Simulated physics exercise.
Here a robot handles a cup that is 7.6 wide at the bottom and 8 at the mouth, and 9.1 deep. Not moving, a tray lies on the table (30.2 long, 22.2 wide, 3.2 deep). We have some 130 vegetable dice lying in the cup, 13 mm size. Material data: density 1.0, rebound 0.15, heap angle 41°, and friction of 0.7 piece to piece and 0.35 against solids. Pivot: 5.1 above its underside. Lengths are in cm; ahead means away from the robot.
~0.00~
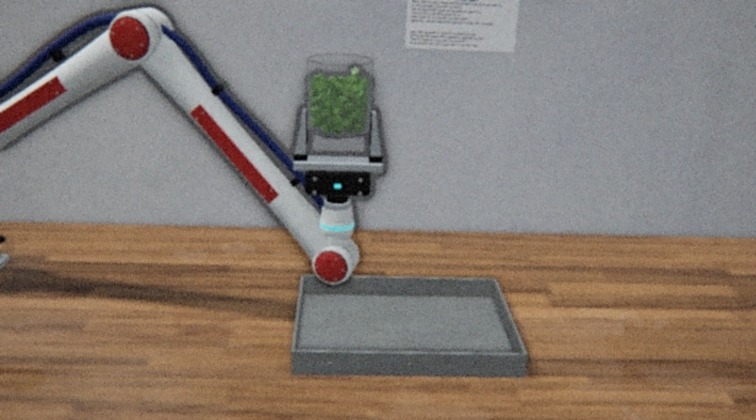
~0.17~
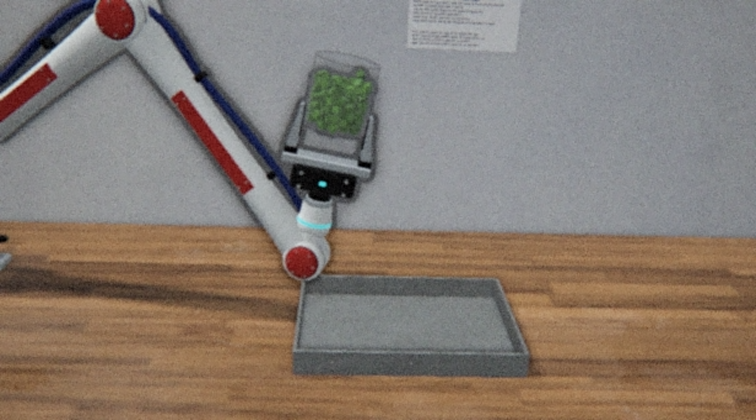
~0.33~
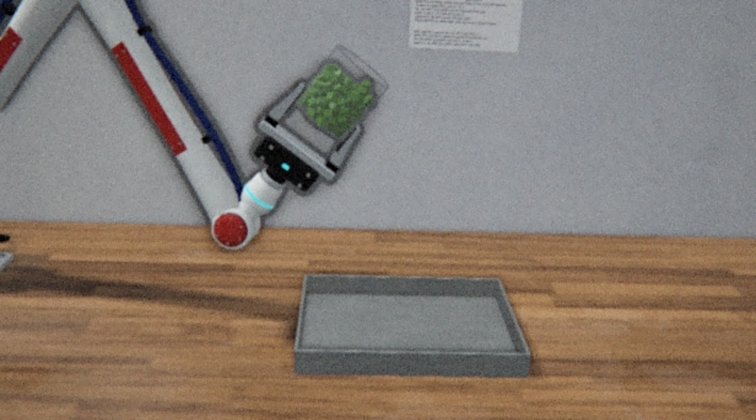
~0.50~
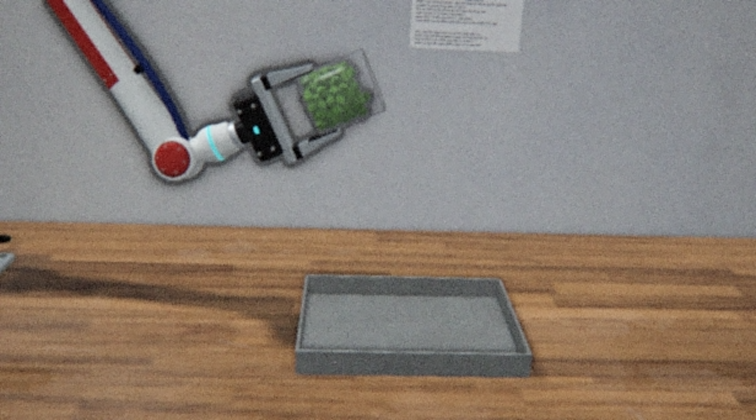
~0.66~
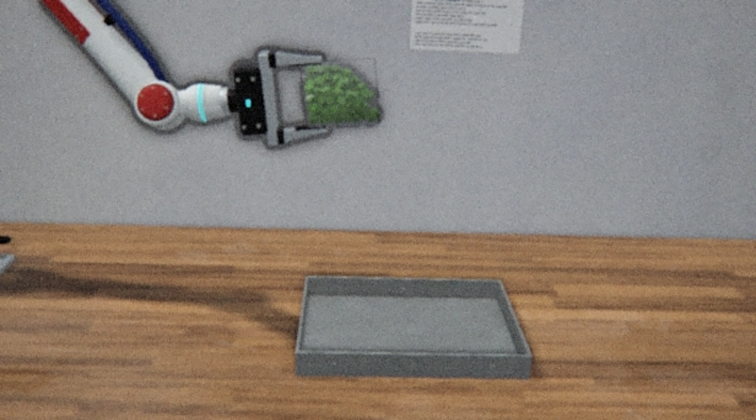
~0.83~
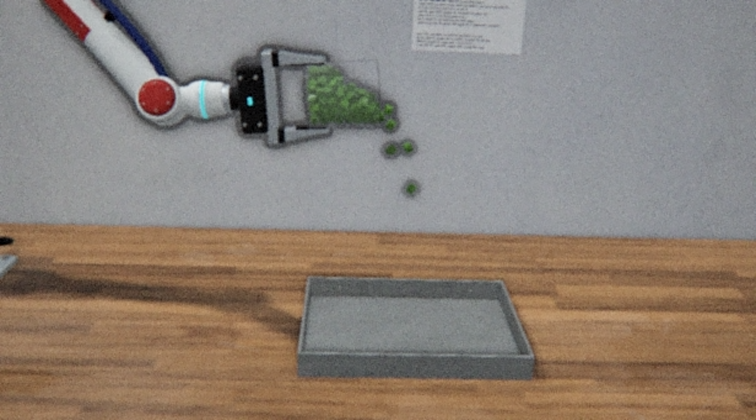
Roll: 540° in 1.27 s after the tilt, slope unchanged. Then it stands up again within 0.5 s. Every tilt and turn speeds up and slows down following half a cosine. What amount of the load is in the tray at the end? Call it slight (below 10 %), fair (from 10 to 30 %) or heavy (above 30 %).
I would call it heavy, above 30 %.
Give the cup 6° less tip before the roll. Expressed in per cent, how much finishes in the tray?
The share would be around 20 per cent.
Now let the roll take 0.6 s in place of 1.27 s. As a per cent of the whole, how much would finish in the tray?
Around 20 %.
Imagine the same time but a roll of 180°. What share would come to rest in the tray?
In that case you'd get close to 20 per cent.
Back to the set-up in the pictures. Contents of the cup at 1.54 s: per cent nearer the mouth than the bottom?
Looks like around 40 per cent to me.
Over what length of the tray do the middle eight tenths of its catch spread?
About 10 cm.
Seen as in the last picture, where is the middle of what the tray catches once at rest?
It's centred about (425, 322).
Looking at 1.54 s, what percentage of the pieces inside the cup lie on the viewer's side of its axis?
30 per cent, roughly.
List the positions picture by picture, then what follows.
In the first picture, cup middle at (340, 96), upright; upper third of the load around (340, 88), from x 315 to 365, top at y 75; 129 in the cup.
In the second picture, cup middle at (341, 96), tipped 11°; upper third of the load around (341, 88), from x 310 to 370, top at y 75.
In the third picture, cup middle at (341, 95), tipped 37°; upper third of the load around (336, 86), from x 305 to 370, top at y 70.
In the fourth picture, cup middle at (340, 93), tipped 66°; upper third of the load around (335, 82), from x 305 to 365, top at y 65.
In the fifth picture, cup middle at (340, 94), tipped 84°; upper third of the load around (328, 81), from x 310 to 375, top at y 70.
In the sixth picture, cup middle at (342, 94), tipped 86°; upper third of the load around (328, 87), from x 310 to 410, top at y 70; 126 in the cup, 3 in flight or on a rim.
By 1.54 s, tipped 86°, highest piece 38 above the table; 103 in the cup, 17 in the tray, 9 in flight or on a rim.
By 2.25 s, tipped 69°, highest piece 36 above the table; 75 in the cup, 53 in the tray, 1 in flight or on a rim.
By 2.80 s, upright, highest piece 38 above the table; 75 in the cup, 54 in the tray.
By 3.50 s, upright, highest piece 38 above the table; 75 in the cup, 54 in the tray.
Final count, 75 in the cup, 54 in the tray. That is 42 % in the tray.
